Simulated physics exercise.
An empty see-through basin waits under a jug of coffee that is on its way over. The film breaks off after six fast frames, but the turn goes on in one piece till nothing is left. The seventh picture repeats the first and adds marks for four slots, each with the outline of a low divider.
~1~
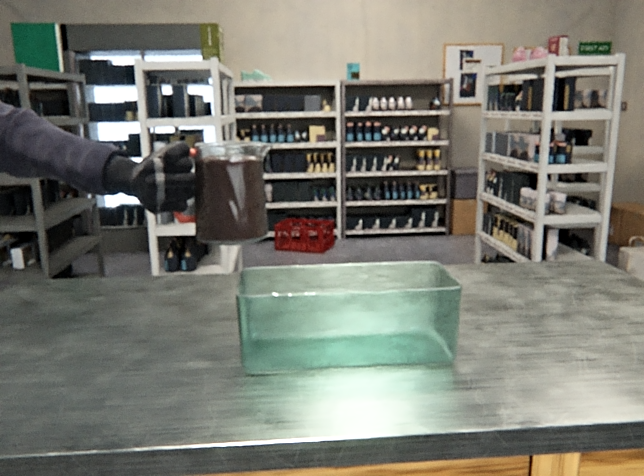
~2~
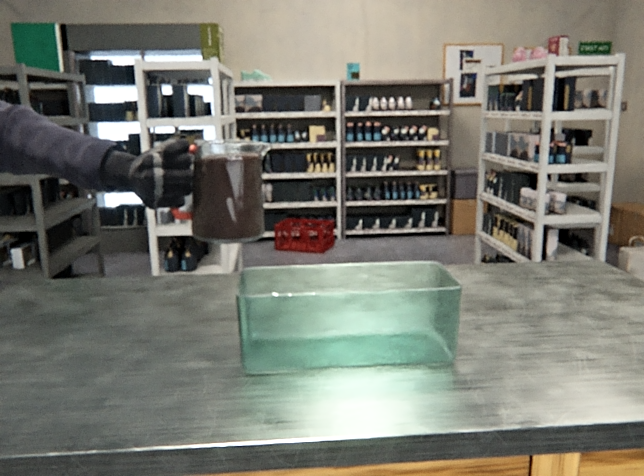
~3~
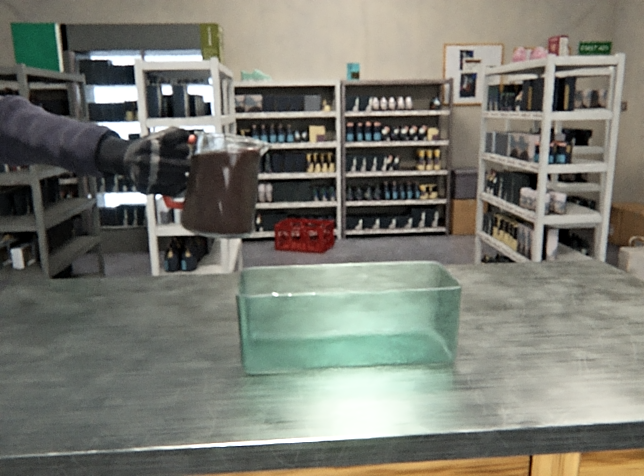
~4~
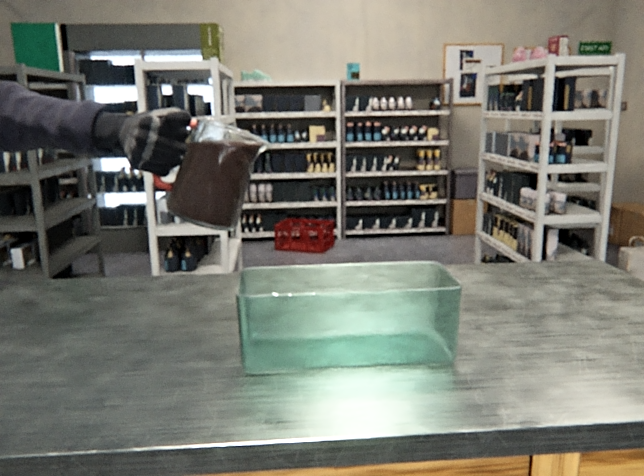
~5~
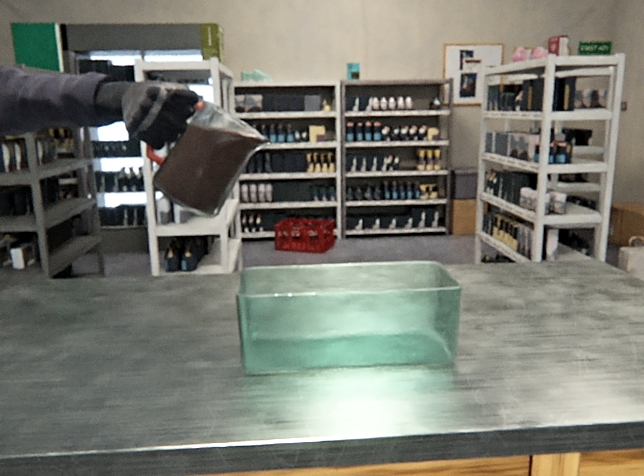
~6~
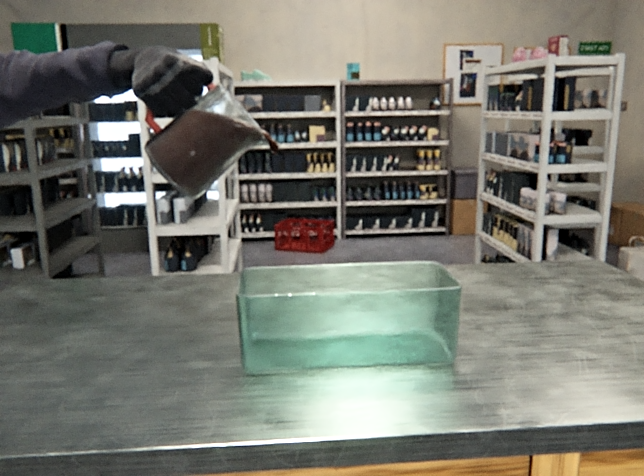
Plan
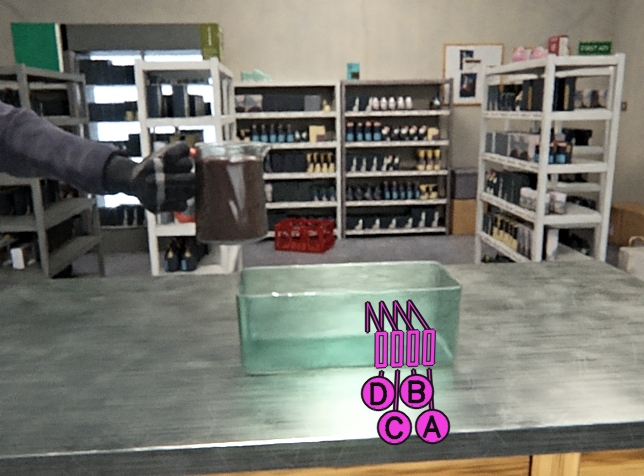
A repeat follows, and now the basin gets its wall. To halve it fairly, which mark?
Choose D.
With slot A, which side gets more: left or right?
More ends on the left.
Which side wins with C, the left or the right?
The left side.
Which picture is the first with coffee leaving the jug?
Picture 6.
On the marked copy, A at (429, 369); B at (413, 370); C at (397, 371); D at (381, 371).
With A, about 84 % ends left of the wall and 5 % right of it; 11 % is lost outside.
With B, about 79 % ends left of the wall and 8 % right of it; 12 % is lost outside.
With C, about 72 % ends left of the wall and 17 % right of it; 12 % is lost outside.
With D, about 48 % ends left of the wall and 44 % right of it; 8 % is lost outside.
